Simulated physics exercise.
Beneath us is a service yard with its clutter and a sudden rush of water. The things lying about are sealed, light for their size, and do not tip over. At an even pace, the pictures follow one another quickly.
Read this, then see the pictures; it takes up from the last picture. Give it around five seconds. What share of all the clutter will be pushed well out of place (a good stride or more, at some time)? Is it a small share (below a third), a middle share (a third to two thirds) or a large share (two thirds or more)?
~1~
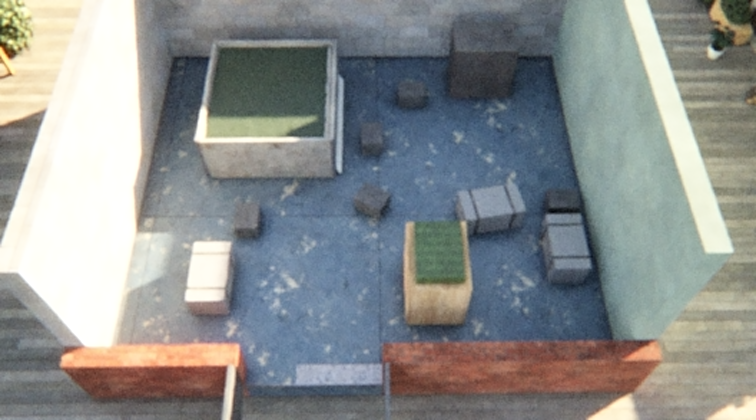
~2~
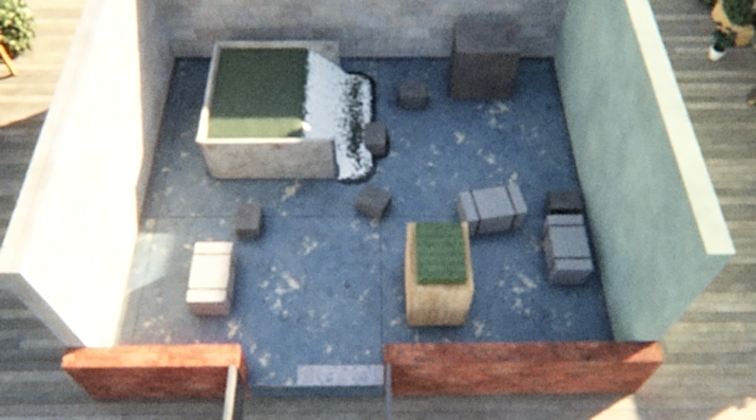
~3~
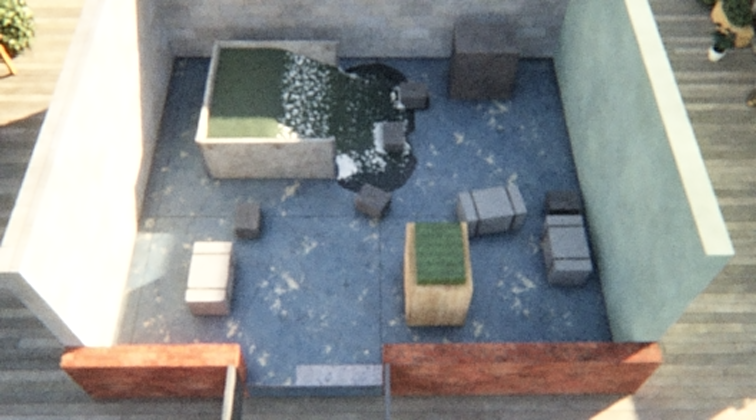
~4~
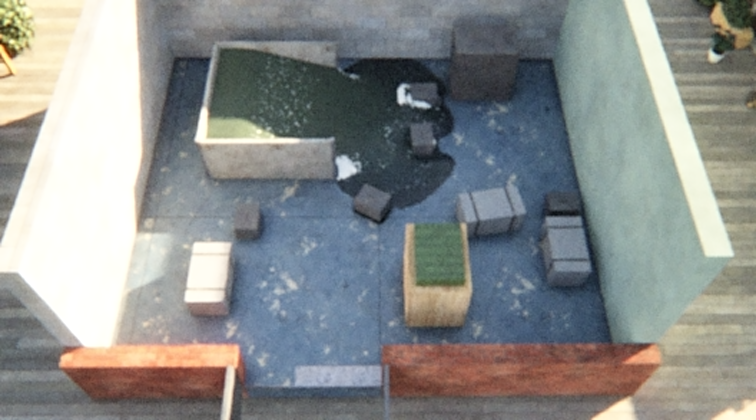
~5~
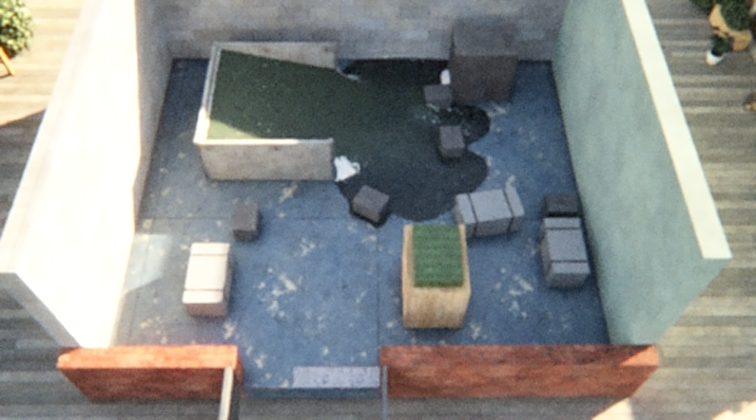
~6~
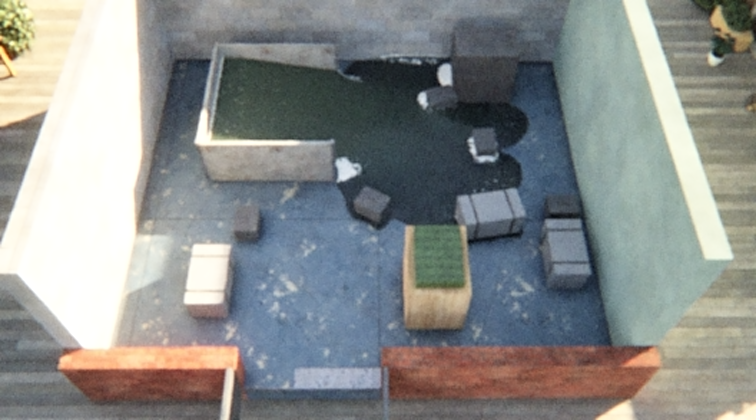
A middle share, a third to two thirds.
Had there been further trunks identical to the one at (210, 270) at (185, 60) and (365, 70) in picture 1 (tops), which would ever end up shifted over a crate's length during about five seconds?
Falls short, then travels that far.
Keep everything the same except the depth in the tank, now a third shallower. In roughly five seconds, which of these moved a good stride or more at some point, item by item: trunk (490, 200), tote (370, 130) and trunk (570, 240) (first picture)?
Note, in sequence: Past that mark / past that mark / past that mark.
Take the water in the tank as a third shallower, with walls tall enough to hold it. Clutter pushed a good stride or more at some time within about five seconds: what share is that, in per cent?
About 60 in every hundred loose things.
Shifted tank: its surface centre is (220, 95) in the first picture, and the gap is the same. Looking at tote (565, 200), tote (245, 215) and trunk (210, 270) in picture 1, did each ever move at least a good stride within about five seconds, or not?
Result per object - went far, stayed close, stayed close.
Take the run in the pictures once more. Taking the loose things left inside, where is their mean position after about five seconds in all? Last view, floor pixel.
Near (393, 275).
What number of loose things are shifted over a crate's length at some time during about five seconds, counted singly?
5.
A moment on, 2 of 8 are well off their spots; 1 afloat.
Next, 5 of 8 are well off their spots; 3 afloat.
Later, 5 of 8 are well off their spots; 5 afloat.
In the end, 5 of 8 are well off their spots, and 5 have been at some point; 4 afloat.
